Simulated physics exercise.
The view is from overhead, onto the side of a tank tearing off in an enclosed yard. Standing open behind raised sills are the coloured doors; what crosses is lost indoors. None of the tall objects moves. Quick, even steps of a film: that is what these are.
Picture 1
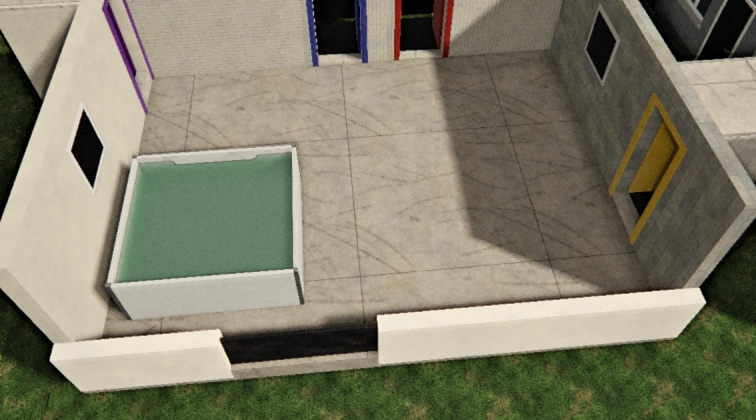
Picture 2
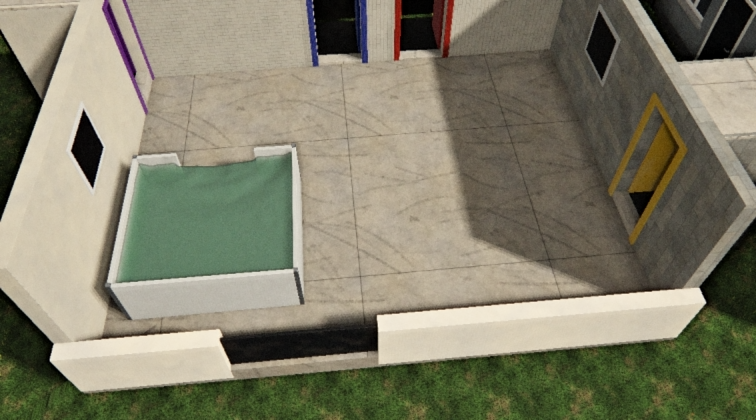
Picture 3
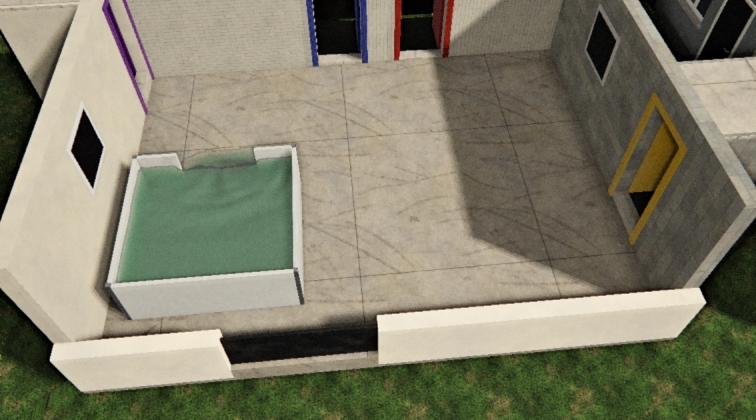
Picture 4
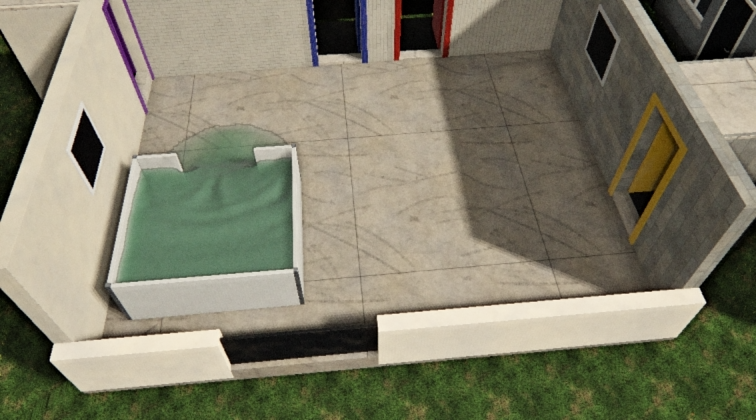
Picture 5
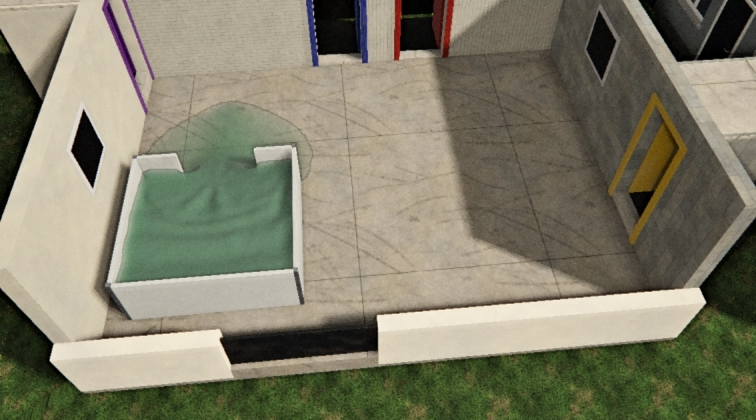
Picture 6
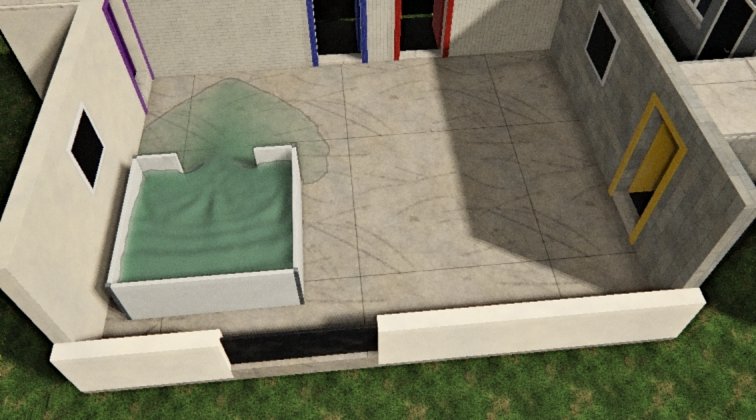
A walled yard with coloured doorways held a square tank of green water, still at first. Then a gap opened in its far side, and water poured out and spread across the paved floor.
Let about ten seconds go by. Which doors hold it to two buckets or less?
Blue door: No, purple door: No, red door: No, yellow door: Yes.
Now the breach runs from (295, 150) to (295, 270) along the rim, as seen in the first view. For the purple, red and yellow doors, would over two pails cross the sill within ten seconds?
Note - purple door comes in lower; red door breaks the threshold; yellow door breaks the threshold.
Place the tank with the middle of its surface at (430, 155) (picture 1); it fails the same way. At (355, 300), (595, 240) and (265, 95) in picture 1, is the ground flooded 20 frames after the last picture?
As listed: Untouched, untouched, reached.
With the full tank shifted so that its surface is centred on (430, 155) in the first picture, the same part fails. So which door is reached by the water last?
Answer: The yellow one.
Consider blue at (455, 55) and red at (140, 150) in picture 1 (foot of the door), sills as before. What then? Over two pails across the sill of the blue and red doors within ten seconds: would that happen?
Finding - blue door is safe, red door breaks the limit.
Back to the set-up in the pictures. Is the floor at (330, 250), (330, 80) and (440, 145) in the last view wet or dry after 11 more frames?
Result, in the order given: Not wetted / wetted / not wetted.
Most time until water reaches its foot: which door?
Answer - the one in yellow.
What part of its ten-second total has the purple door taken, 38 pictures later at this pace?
Approximately 100 per cent.
A moment on, water covers 25 % of the floor; the blue door not reached, the purple door wet at the sill, nothing in, the red door not reached, the yellow door not reached.
Next, water covers 30 % of the floor; the blue door over two buckets in, the purple door over two buckets in, the red door wet at the sill, nothing in, the yellow door not reached.
Then, water covers 40 % of the floor; the blue door over two buckets in, the purple door far over two buckets in, the red door under two buckets in, the yellow door not reached.
Later, water covers 75 % of the floor; the blue door far over two buckets in, the purple door far over two buckets in, the red door over two buckets in, the yellow door wet at the sill, nothing in.
In the end, water covers 95 % of the floor; the blue door far over two buckets in, the purple door far over two buckets in, the red door over two buckets in, the yellow door wet at the sill, nothing in.
